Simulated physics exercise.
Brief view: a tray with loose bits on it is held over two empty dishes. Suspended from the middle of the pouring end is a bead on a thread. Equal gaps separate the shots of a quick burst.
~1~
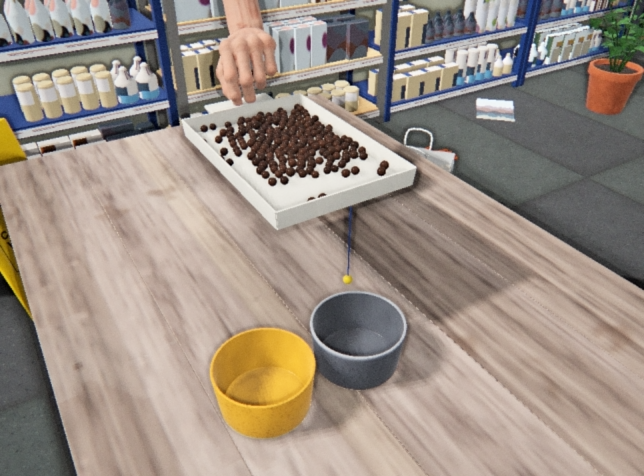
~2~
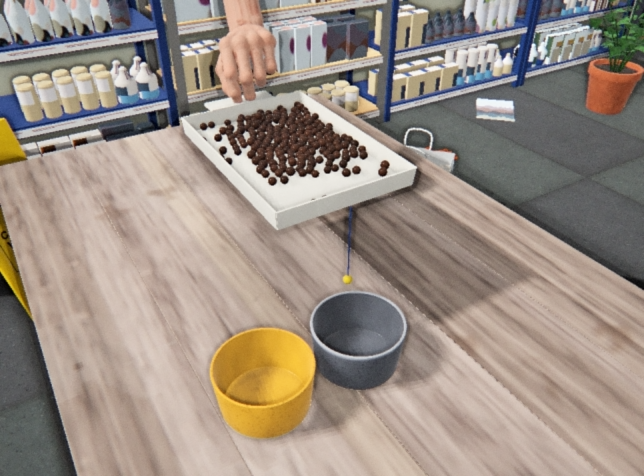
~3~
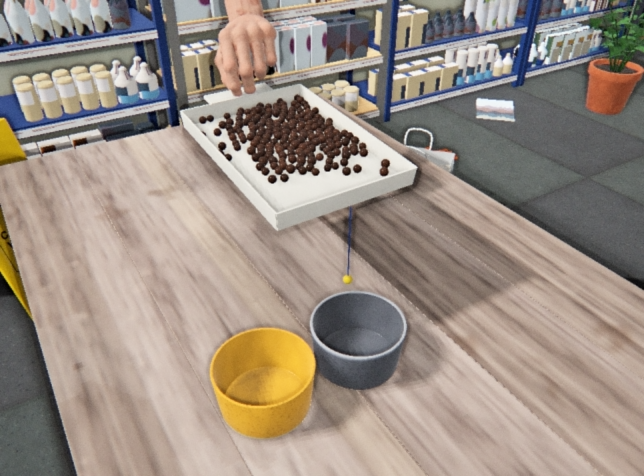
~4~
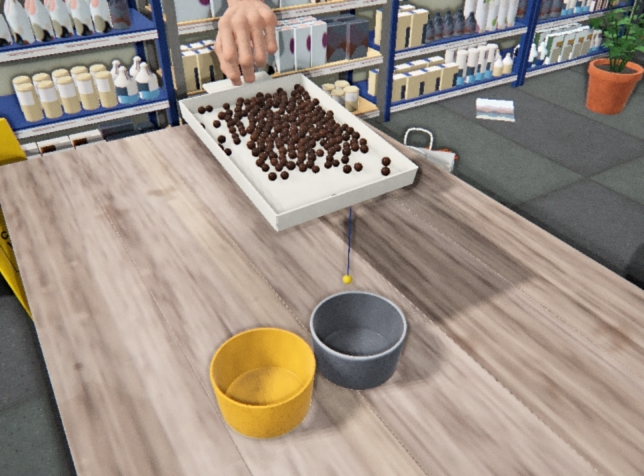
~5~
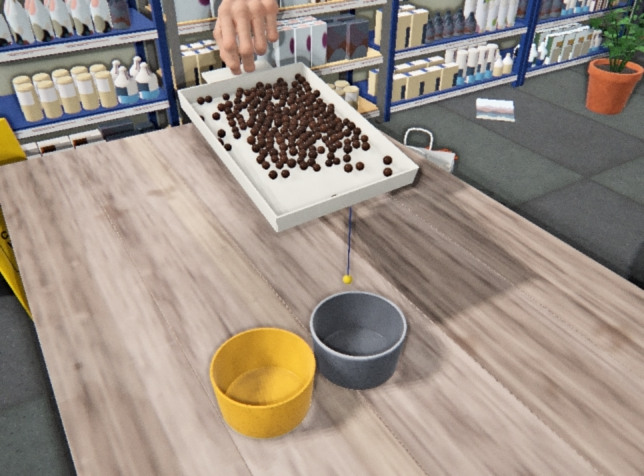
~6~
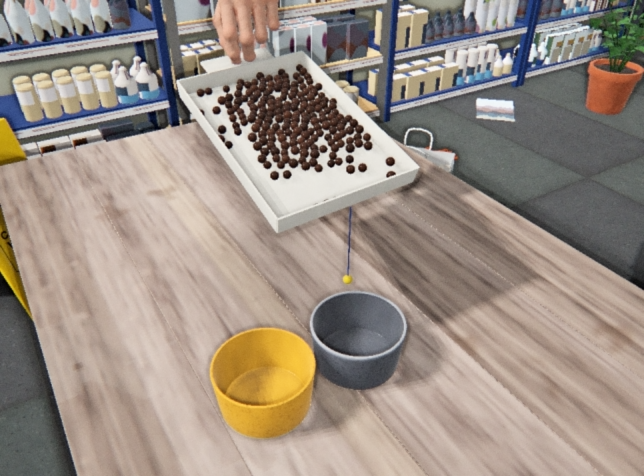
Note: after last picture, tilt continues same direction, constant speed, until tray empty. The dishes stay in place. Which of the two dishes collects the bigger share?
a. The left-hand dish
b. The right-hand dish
Option b: The right-hand dish.
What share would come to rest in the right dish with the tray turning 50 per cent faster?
That works out at some 50 per cent.
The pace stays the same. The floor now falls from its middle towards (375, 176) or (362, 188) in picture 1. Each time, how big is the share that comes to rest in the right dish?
I'd say some 0 in a hundred at first, then 10 in a hundred.
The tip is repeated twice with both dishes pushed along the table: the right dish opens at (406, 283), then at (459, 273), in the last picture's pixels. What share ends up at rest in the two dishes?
Estimate: 60 % first, 30 % second.
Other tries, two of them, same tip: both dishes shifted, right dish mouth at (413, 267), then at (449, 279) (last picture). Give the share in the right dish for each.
Approximately 0 percent, followed by approximately 0 percent.
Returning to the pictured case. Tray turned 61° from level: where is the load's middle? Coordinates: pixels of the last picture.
Roughly at (329, 174).
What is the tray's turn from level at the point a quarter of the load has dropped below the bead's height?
Roughly 95 degrees of turn.
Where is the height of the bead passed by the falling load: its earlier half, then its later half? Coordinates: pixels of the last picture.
(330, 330) for the early half, (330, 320) for the late half.
Shortly afterwards, tray tipped steeply; all but a few on the tray; only a few in the left dish; only a few in the right dish; only a few outside both; only a few in the air.
Next, tray tipped past a quarter turn; near a quarter on the tray; a little in the left dish; near a quarter in the right dish; a little outside both; near a quarter in the air.
Some moments later, tray tipped past a quarter turn; near a quarter in the left dish; near half in the right dish; near a quarter outside both.
In the end, tray tipped past a quarter turn; near a quarter in the left dish; near half in the right dish; near a quarter outside both.
